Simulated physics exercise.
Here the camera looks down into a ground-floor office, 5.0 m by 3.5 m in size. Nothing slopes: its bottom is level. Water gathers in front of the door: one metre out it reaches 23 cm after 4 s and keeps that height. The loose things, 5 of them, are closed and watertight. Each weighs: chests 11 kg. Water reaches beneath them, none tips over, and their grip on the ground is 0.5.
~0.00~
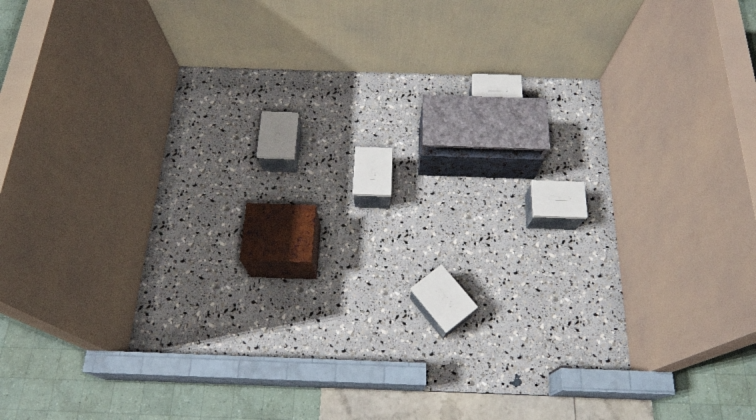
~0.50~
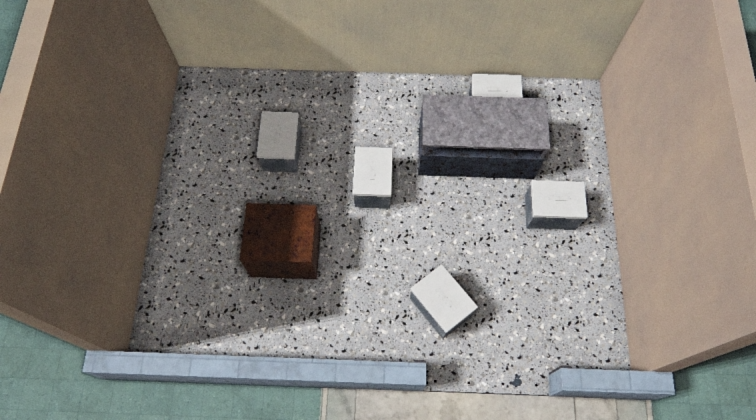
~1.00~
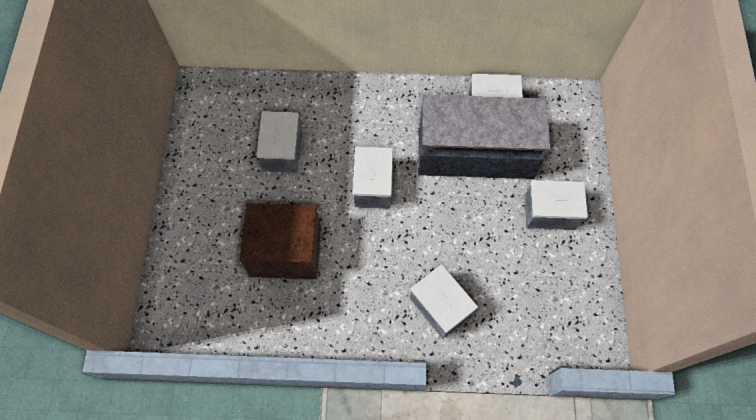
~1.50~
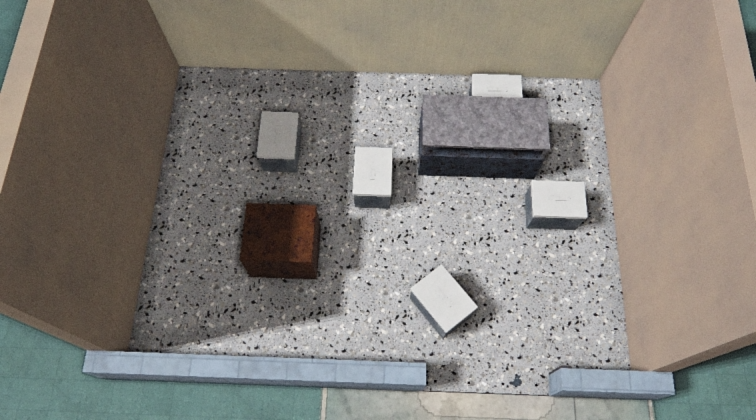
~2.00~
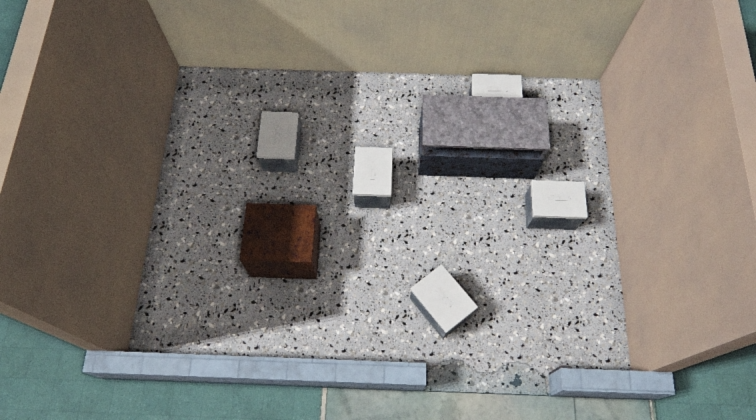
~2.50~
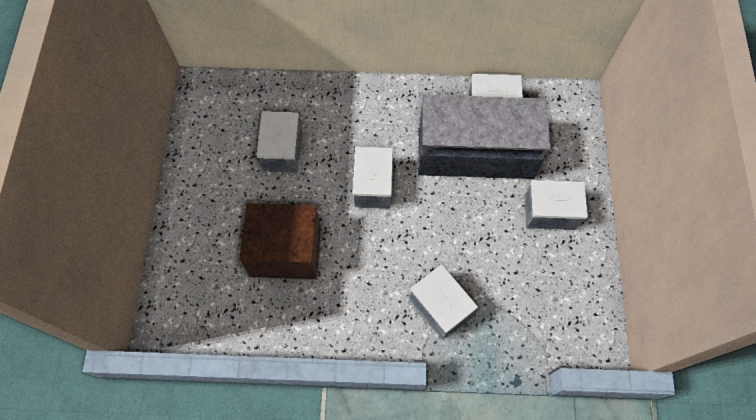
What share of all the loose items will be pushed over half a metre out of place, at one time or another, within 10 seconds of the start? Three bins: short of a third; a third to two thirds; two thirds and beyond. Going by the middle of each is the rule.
Bin: Two thirds and beyond.
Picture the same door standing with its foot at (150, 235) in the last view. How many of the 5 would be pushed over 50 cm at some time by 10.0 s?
That gives 4 of them.
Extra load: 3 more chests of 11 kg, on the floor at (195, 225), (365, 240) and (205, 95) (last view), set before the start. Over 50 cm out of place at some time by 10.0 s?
So, in the order asked, it's not far enough, too far and not far enough.
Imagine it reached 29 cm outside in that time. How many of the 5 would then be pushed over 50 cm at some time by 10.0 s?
Then 5 of them.
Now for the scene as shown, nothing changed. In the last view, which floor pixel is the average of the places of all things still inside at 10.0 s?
Close to pixel (261, 132).
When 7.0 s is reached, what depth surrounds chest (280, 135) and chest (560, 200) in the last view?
Around 3 cm and 7 cm.
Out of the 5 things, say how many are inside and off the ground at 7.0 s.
At that moment it comes to 0.
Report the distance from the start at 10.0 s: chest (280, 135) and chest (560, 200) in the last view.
The first is 100 cm from its start, the second 250 cm.
After 3.5 s 0 of 5 are over 50 cm from their spots; 0 afloat.
After 4.5 s 1 of 5 are over 50 cm from their spots; 0 afloat.
After 7.0 s 3 of 5 are over 50 cm from their spots; 0 afloat.
After 10.0 s 5 of 5 are over 50 cm from their spots, and 5 have been at some point; 5 afloat.
